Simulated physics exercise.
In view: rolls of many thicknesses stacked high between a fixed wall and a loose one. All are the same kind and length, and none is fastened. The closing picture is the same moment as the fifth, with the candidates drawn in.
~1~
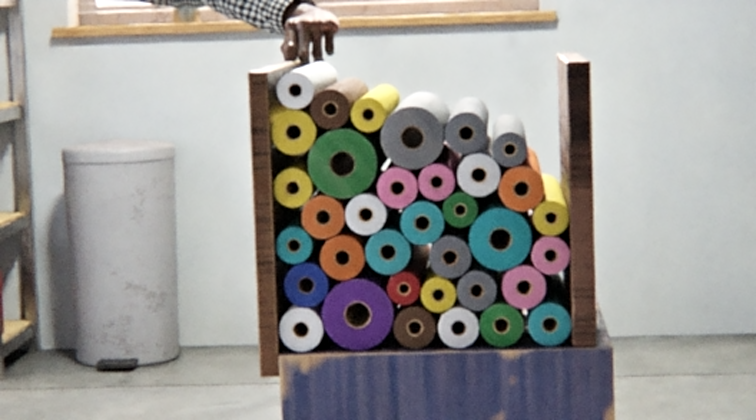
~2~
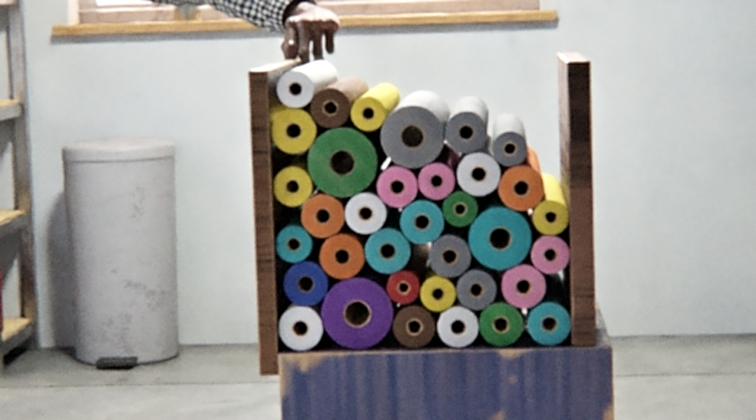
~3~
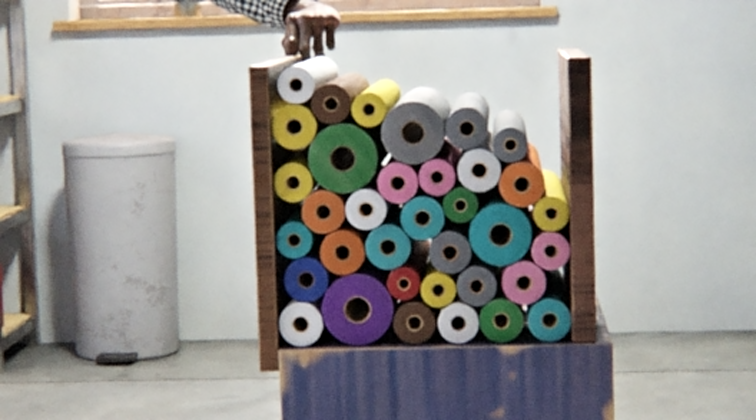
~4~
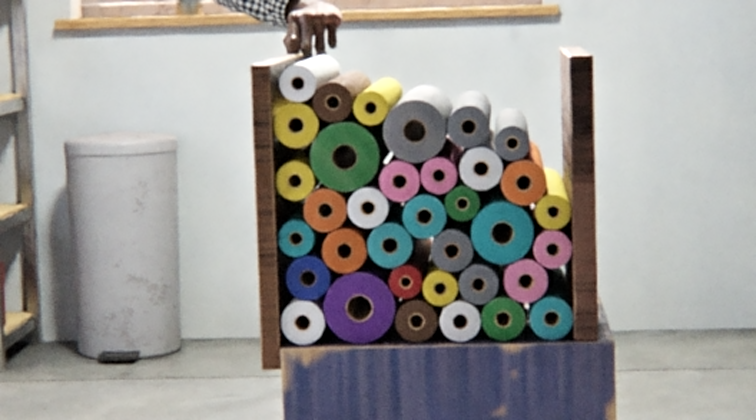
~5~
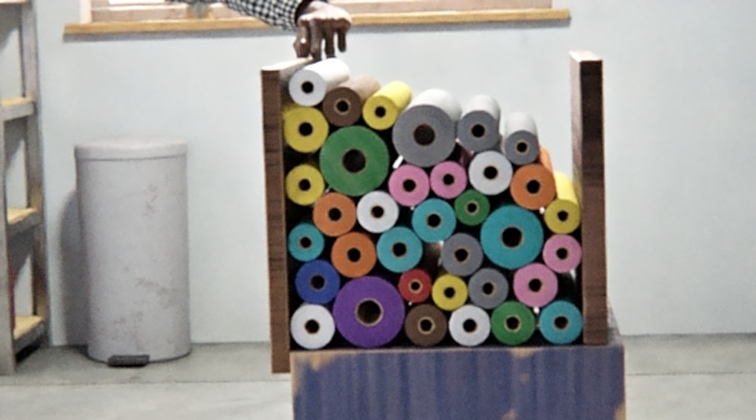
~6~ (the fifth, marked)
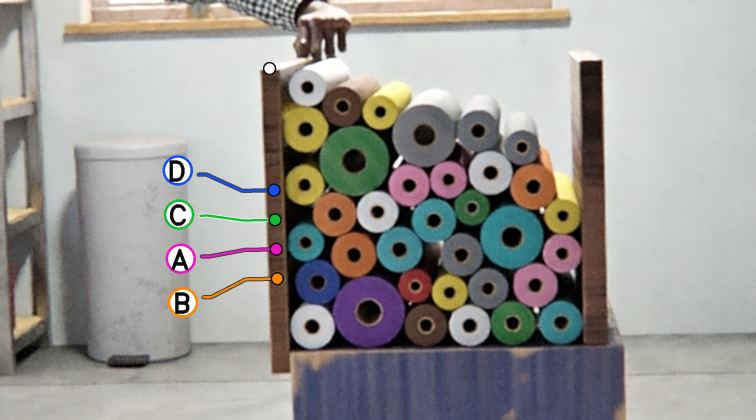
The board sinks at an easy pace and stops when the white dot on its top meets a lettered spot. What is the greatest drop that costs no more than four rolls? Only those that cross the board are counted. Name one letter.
It can be let down to A.
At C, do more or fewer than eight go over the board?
At C, fewer than eight.
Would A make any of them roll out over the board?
Yes, at A.
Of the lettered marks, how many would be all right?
The number is three.
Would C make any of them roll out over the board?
Yes.
On the marked copy, A at (276, 249); B at (277, 278); C at (275, 220); D at (274, 190); the white dot at (270, 69).
With A. Early on, top of the board (283, 146).
Further on, top of the board (286, 235).
At the end, top of the board (287, 248), four out over the board.
As for the rest, B more than four out over the board; C one out over the board; D one out over the board.
